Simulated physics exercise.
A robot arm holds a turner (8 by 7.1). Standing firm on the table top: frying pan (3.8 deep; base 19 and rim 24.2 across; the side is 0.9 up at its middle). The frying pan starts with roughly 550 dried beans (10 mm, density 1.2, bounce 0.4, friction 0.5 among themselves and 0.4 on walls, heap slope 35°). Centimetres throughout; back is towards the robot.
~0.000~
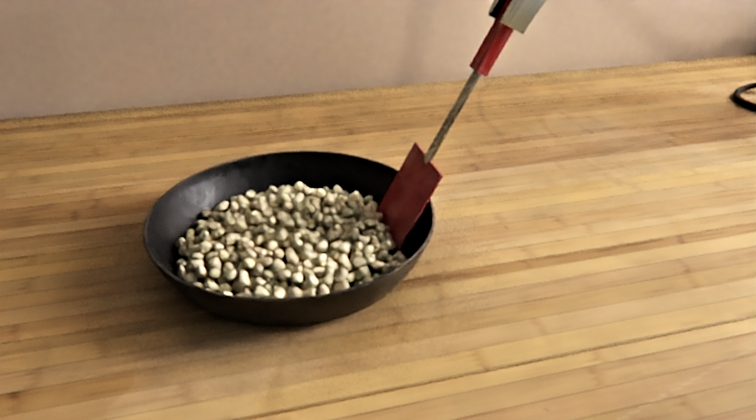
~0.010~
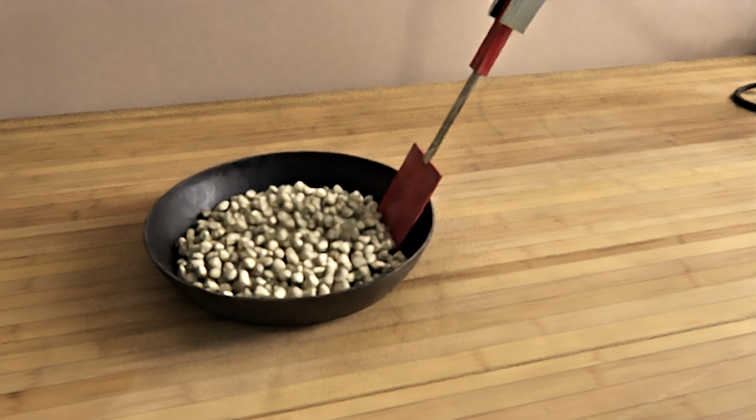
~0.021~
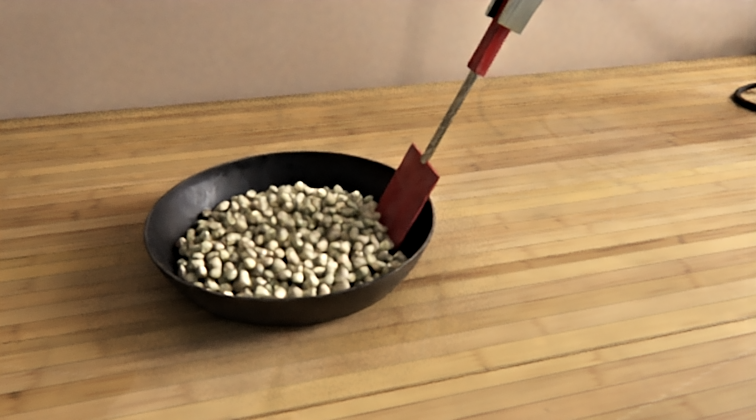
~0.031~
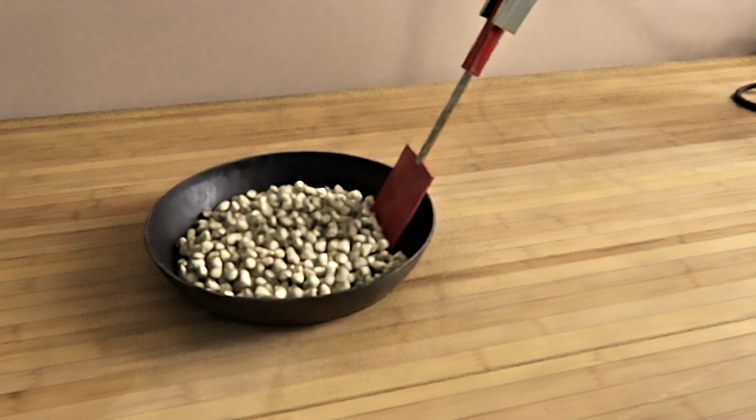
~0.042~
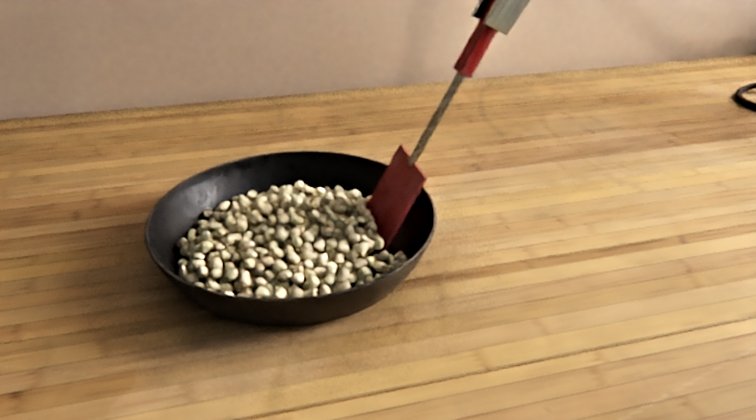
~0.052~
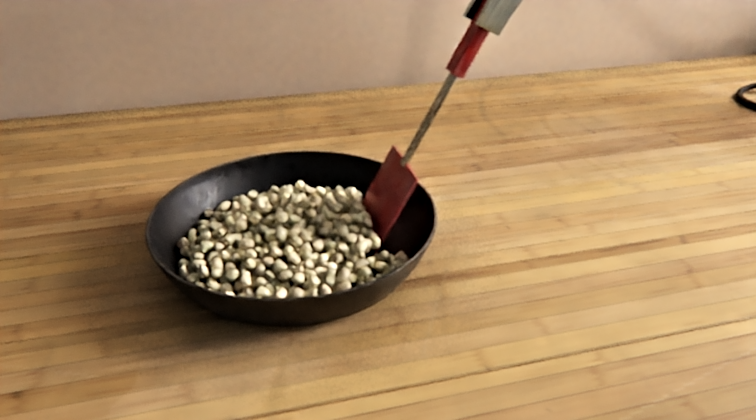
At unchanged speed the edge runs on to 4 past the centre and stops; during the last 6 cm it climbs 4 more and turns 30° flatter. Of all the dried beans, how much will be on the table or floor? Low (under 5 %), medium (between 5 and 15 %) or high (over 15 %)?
On the table or floor the share is low, under 5 %.
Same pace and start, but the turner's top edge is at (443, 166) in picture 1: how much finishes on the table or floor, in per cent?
About 0 per cent.
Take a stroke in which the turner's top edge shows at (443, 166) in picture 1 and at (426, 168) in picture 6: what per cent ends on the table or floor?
Some 0 per cent.
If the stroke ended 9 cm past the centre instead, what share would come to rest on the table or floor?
It would be near 10 per cent.
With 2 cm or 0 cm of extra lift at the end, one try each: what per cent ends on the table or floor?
About 0 and 0 per cent.
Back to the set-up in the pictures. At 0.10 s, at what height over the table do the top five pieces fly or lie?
Roughly 4 cm.
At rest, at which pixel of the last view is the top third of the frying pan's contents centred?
At about (218, 238).
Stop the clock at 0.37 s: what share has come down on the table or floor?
About 0 per cent.
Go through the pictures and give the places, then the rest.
In the first picture, the turner top edge at (428, 158), sloping 62°; upper third of the load around (296, 230), from x 180 to 400, top at y 185; 546 in the frying pan.
In the second picture, the turner top edge at (428, 158), sloping 62°; upper third of the load around (297, 230), from x 180 to 400, top at y 185.
In the third picture, the turner top edge at (426, 158), sloping 62°; upper third of the load around (298, 228), from x 180 to 405, top at y 185.
In the fourth picture, the turner top edge at (420, 159), sloping 62°; upper third of the load around (304, 228), from x 180 to 405, top at y 185.
In the fifth picture, the turner top edge at (413, 160), sloping 62°; upper third of the load around (306, 227), from x 185 to 405, top at y 185.
In the sixth picture, the turner top edge at (405, 161), sloping 62°; upper third of the load around (305, 226), from x 185 to 405, top at y 185; 546 in the frying pan.
After 0.10 s, sloping 62°, highest piece 5 above the table; 546 in the frying pan.
After 0.15 s, sloping 48°, highest piece 6 above the table; 546 in the frying pan.
After 0.37 s, sloping 32°, highest piece 4 above the table; 544 in the frying pan, 2 on the table or floor.
After 1.42 s, sloping 32°, highest piece 4 above the table; 544 in the frying pan, 2 on the table or floor.
In the end, 544 in the frying pan, 2 on the table or floor. That is 0 % on the table or floor.
